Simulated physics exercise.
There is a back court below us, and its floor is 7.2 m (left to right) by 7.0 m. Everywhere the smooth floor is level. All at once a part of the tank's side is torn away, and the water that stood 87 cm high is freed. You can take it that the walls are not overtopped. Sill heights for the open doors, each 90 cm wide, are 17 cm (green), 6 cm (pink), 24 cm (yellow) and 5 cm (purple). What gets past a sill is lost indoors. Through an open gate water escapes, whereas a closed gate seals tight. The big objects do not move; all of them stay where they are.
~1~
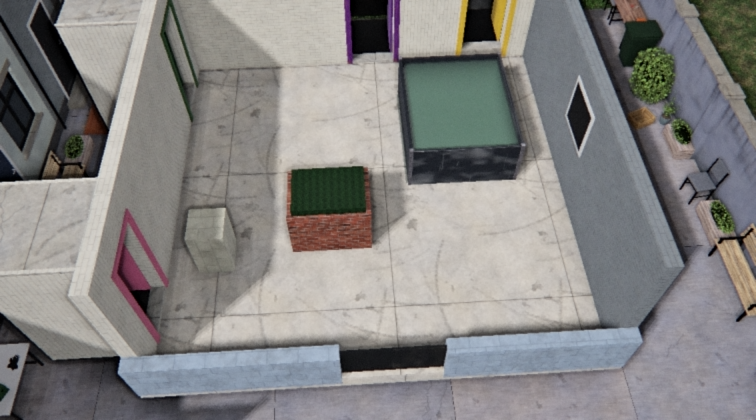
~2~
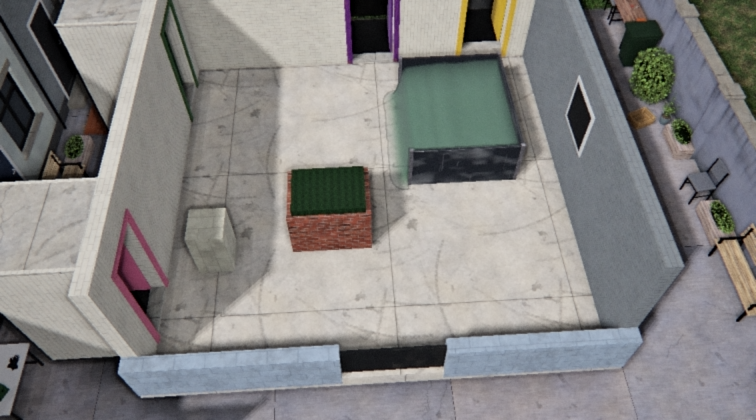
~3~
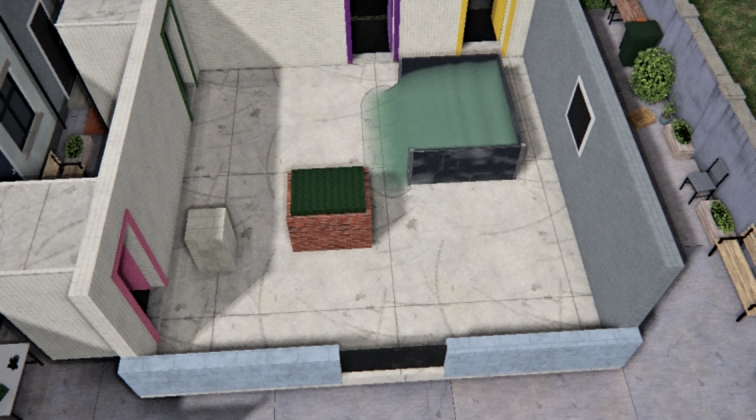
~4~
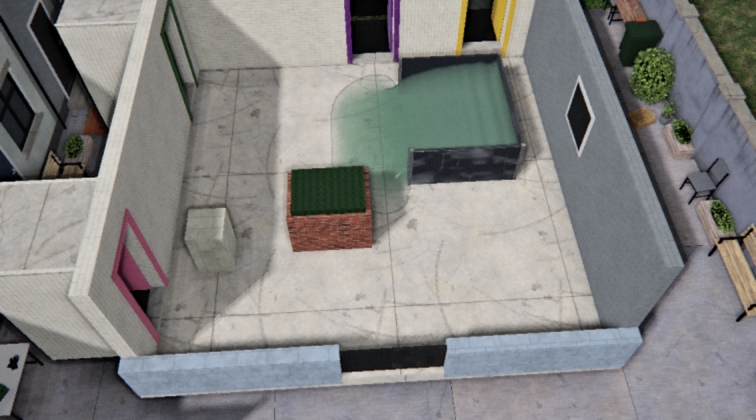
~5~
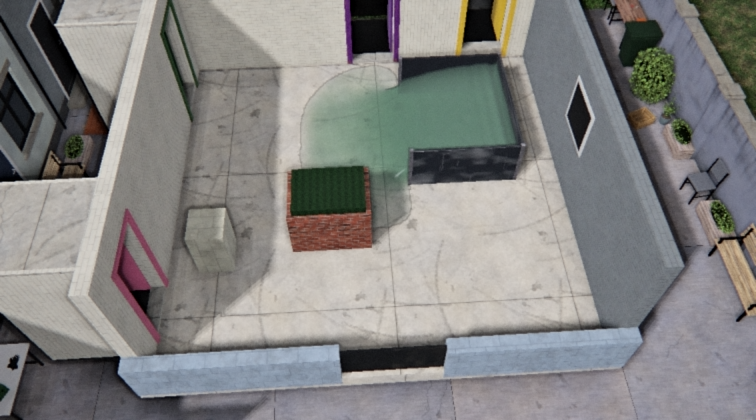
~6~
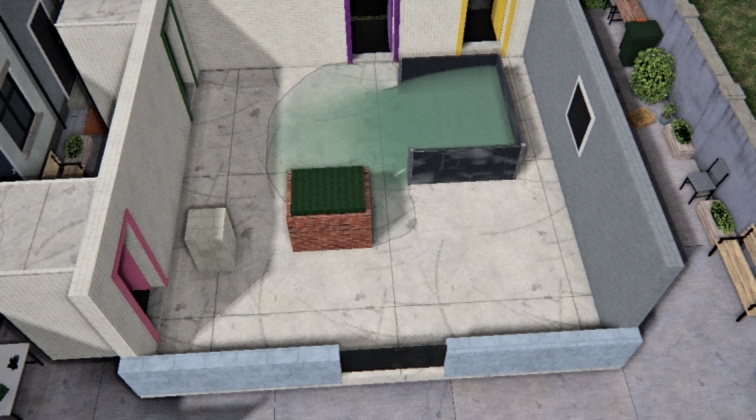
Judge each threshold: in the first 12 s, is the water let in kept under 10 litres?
Green door: The total grows larger than the cap; pink door: The total grows larger than the cap; yellow door: The total remains smaller than the cap; purple door: The total grows larger than the cap.
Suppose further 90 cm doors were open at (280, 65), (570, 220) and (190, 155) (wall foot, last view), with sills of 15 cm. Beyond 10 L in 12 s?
First doorway gets there, second falls short, third gets there.
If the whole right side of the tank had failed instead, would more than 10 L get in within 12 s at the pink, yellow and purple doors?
Then: Pink beyond it, yellow beyond it, purple beyond it.
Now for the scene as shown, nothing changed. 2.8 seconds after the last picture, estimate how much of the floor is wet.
Around 55 per cent wet.
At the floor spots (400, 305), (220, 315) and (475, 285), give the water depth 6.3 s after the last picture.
4, 6 and 3 cm.
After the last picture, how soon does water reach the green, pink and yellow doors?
Green = 0.5 s, pink = 1.4 s, yellow = 5.0 s.
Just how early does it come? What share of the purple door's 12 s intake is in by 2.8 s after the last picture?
By that time, around 10 per cent.
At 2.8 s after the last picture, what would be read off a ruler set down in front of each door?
In centimetres, the green door has 33, the pink door 12, the yellow door 0 and the purple door 3.
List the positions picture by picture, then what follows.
The tank at (458, 103) is whole and still, 87 cm deep, in the first frame.
The front is at (406, 187), 1.3 m from the gap at (406, 124); 0.6 m2 of floor is under water; 87 cm left at the back of the tank, in the second frame.
Water pours out at (406, 126) and has run 1.5 m, to (388, 193); typically 16 cm deep outside, 87 cm at the tank's back, in the third frame.
Water pours out at (406, 128) and has run 1.9 m, to (383, 209); typically 14 cm deep outside, 78 cm at the tank's back, in the fourth frame.
The front is at a hidden place, 2.3 m from the gap at (406, 128); 6.7 m2 of floor is under water; 74 cm left at the back of the tank, in the fifth frame.
The front is at (277, 184), 2.8 m from the gap at (406, 128); 9.3 m2 of floor is under water; 74 cm left at the back of the tank, in the sixth frame.
Then, 0.7 s after the last picture water covers 40 % of the floor and is deepest (42 cm) near (188, 148); green door 27 cm at the sill, 4 L in, pink door not reached, yellow door not reached, purple door 6 cm at the sill, 3 L in.
Then, 1.5 s after the last picture water covers 50 % of the floor and is deepest (54 cm) near (199, 74); green door 40 cm at the sill, 72 L in, pink door 5 cm at the sill, 0 L in, yellow door not reached, purple door 4 cm at the sill, 6 L in.
Then, 2.8 s after the last picture water covers 55 % of the floor and is deepest (34 cm) near (165, 374); green door 33 cm at the sill, 248 L in, pink door 12 cm at the sill, 10 L in, yellow door not reached, purple door 3 cm at the sill, 8 L in.
Then, 6.3 s after the last picture water covers 95 % of the floor and is deepest (22 cm) near (516, 60); green door 9 cm at the sill, 302 L in, pink door 8 cm at the sill, 36 L in, yellow door 6 cm at the sill, 0 L in, purple door 10 cm at the sill, 38 L in.
Then, 11.3 s after the last picture water covers 100 % of the floor and is deepest (15 cm) near (516, 60); green door 6 cm at the sill, 302 L in, pink door 7 cm at the sill, 57 L in, yellow door 11 cm at the sill, 0 L in, purple door 9 cm at the sill, 84 L in.
